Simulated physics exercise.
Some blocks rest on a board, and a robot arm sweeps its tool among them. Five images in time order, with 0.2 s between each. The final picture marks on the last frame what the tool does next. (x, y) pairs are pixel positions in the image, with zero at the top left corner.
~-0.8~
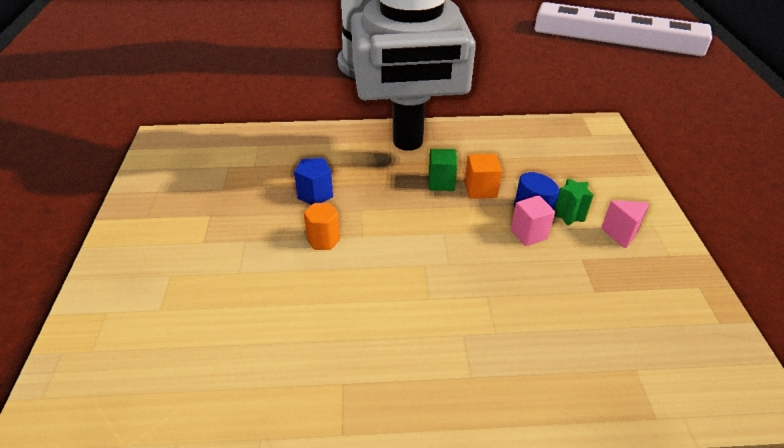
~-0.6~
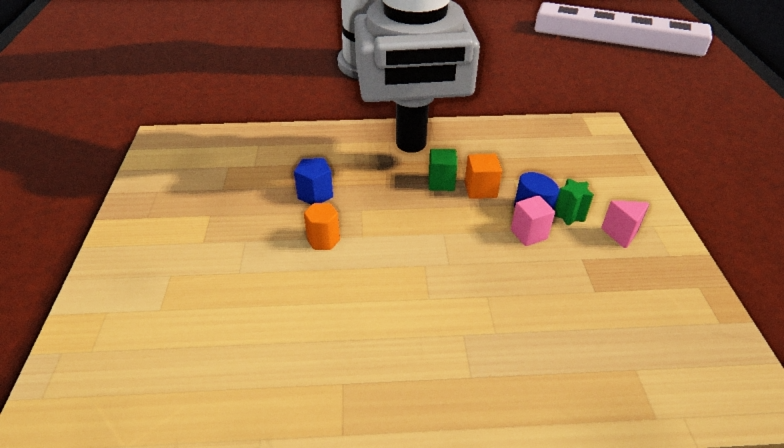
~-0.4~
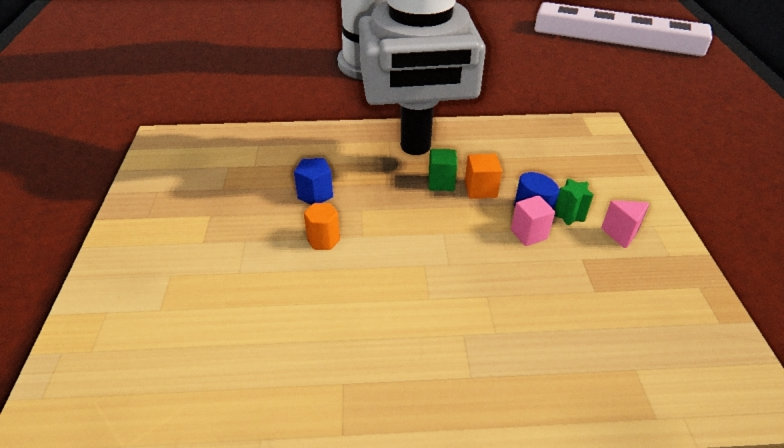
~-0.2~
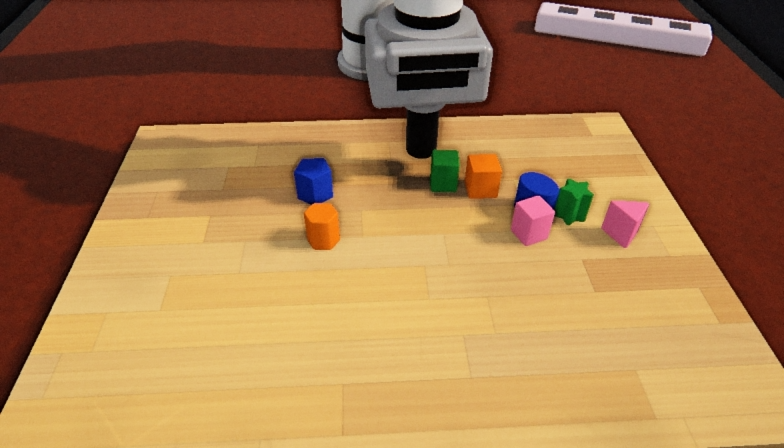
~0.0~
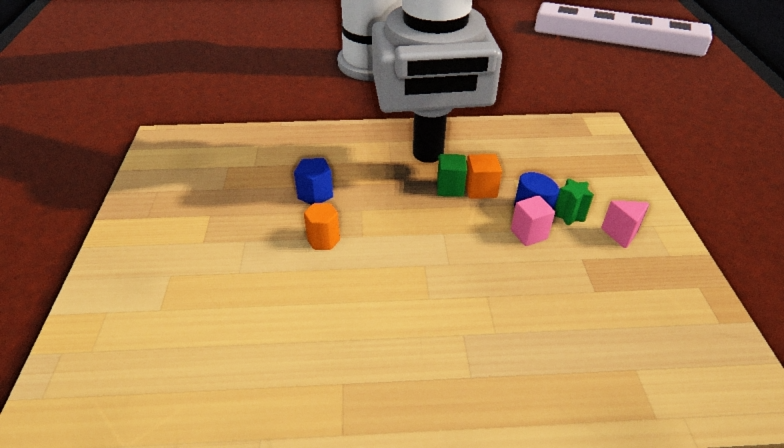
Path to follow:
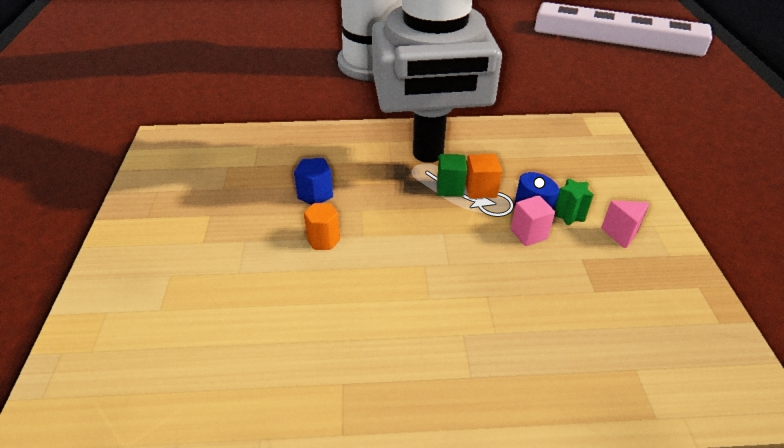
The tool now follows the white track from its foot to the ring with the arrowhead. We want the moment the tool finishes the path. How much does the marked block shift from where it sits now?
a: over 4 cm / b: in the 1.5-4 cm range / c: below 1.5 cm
That would be c.
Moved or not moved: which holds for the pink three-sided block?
It sits in its place.
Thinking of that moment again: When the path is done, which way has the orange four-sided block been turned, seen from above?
Bird's-eye view: Counterclockwise.
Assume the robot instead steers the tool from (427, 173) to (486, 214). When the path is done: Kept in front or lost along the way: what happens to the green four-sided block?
The green four-sided block stays in front.
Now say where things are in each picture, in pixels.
The first picture shows lower end of the tool (408, 143), tops of blocks, green four-sided block (444, 156), orange four-sided block (485, 162), pink four-sided block (536, 206), blue oval block (539, 183), pink three-sided block (632, 207).
The second picture shows tool (411, 145), blocks as before.
The third picture shows tool (416, 148), blocks as before.
The fourth picture shows tool (421, 151), green four-sided block (446, 157).
The fifth picture shows tool (428, 155), green four-sided block (453, 161), orange four-sided block (485, 162), pink four-sided block (536, 206), blue oval block (539, 183), pink three-sided block (632, 207).
The drawn path runs from (427, 173) through (446, 185) and (468, 198) to (496, 204); the dot is on the blue oval block.
On the path given first. Halfway along, tool (459, 175); green four-sided block (489, 177), turned 35° anticlockwise; orange four-sided block (510, 166), turned 30° anticlockwise.
At the end, tool (499, 186); green four-sided block (522, 193), turned 30° anticlockwise; orange four-sided block (523, 165), turned 45° anticlockwise; pink four-sided block (541, 210); blue oval block (549, 185); pink three-sided block not moved.
